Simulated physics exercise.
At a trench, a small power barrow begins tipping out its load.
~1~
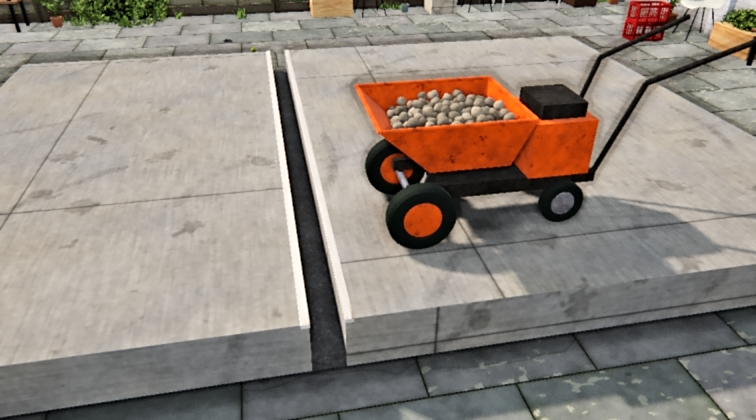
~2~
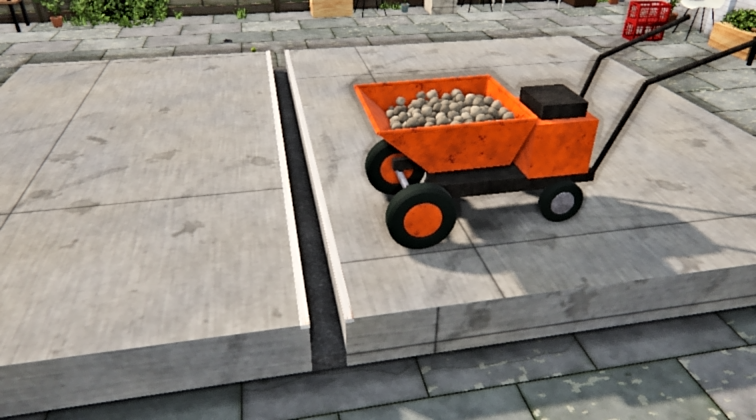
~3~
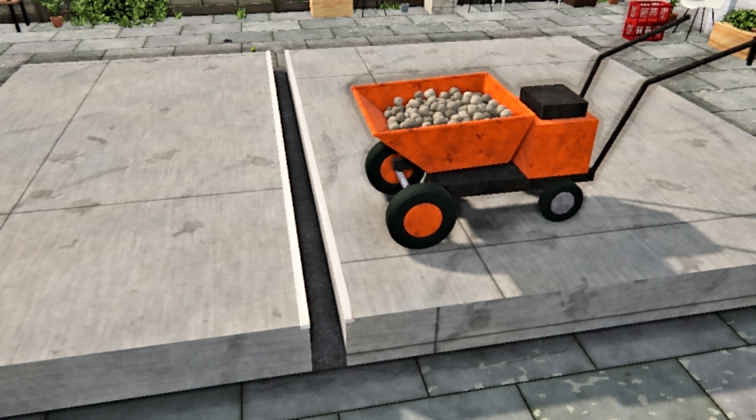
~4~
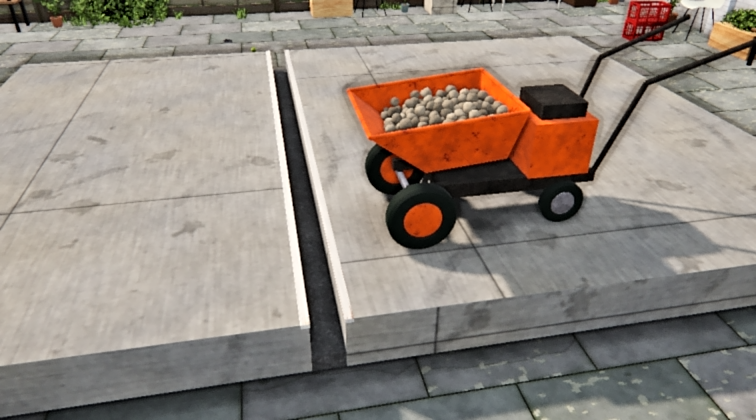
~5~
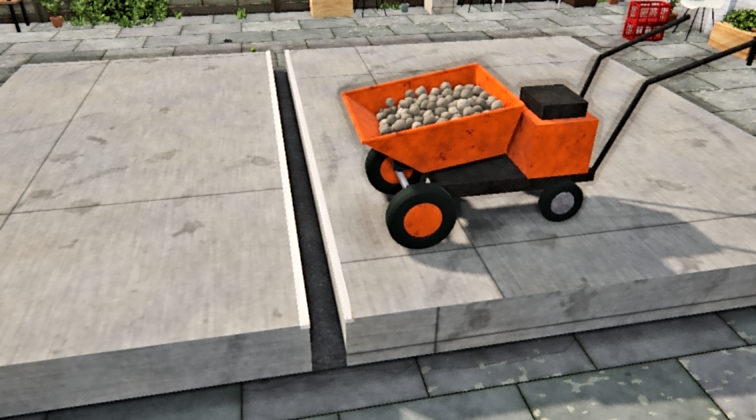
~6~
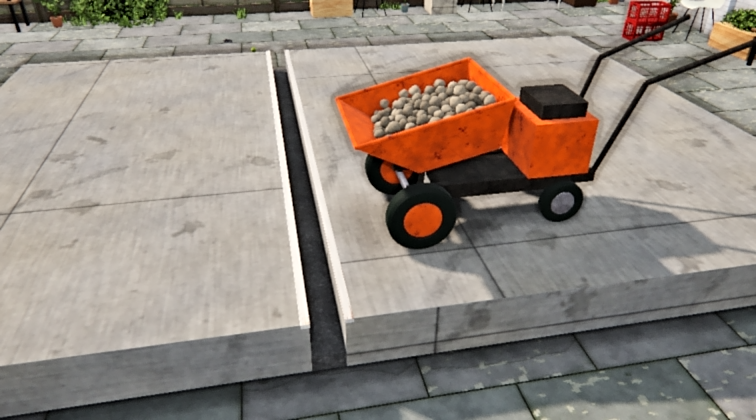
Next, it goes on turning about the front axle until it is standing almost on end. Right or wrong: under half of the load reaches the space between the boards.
Right.
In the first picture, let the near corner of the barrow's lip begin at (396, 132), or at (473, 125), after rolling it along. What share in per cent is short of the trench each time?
Roughly 0 and 60 %.
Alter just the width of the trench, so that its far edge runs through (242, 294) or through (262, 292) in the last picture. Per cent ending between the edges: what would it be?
First one: 100 per cent; second one: 90 per cent.
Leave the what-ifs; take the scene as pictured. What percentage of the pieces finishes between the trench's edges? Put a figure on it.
Result: Near 25 %.
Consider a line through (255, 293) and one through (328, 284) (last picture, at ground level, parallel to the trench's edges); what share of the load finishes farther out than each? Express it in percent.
Roughly 40 per cent, then roughly 90 per cent.
Just after the last frame, skip tipped well over; every one in the skip.
A moment on, skip tipped steeply; roughly two thirds in the skip; about a tenth in or heaped over the trench; roughly a third beyond it; just a few falling.
Further on, skip tipped right over; just a few in the skip; roughly a quarter in or heaped over the trench; the larger part beyond it.
When it is over, skip tipped right over; just a few in the skip; roughly a quarter in or heaped over the trench; the larger part beyond it.
